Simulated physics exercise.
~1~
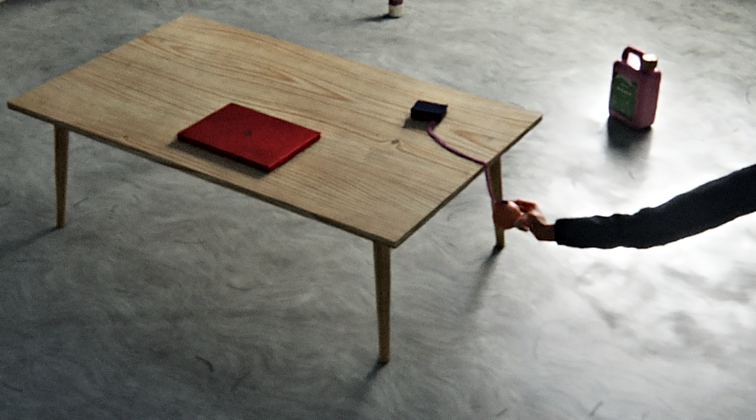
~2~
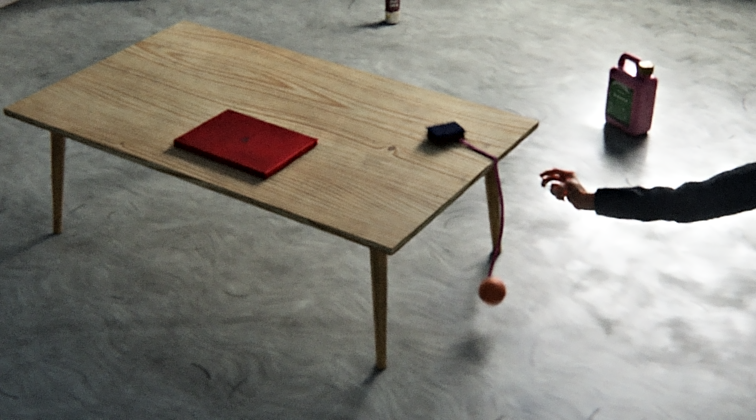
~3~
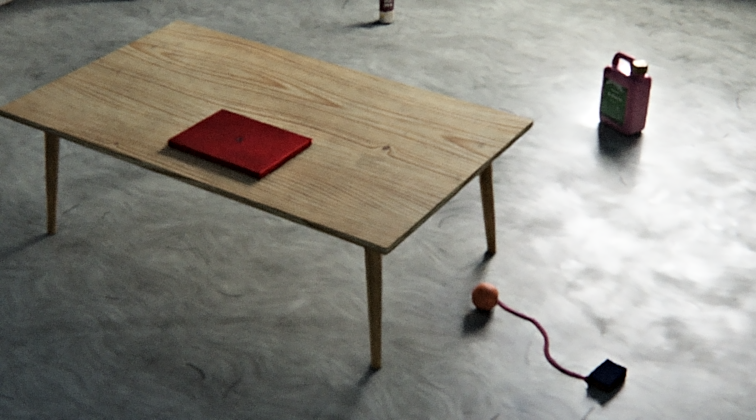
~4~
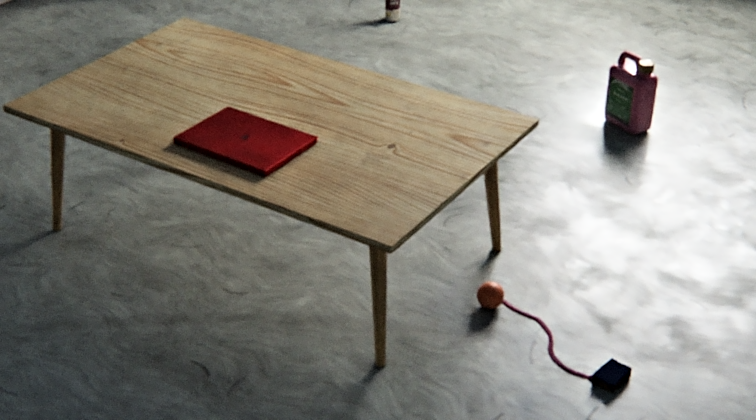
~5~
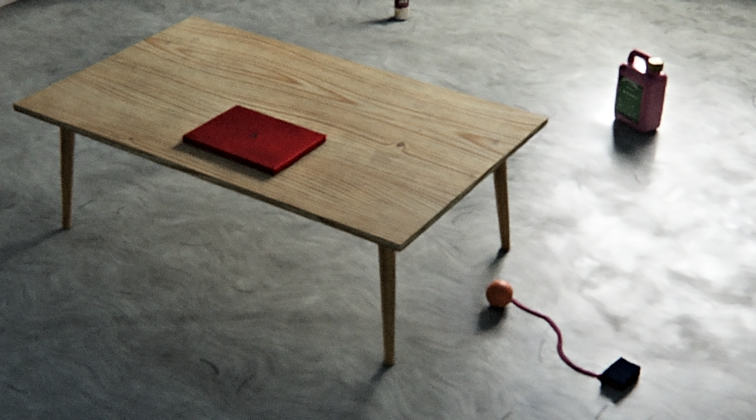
An orange on a ribbon was held past the right end of a wooden table, and when the hand let go it dropped, dragging a small dark block off the tabletop; both ended up on the floor while the red laptop stayed put.
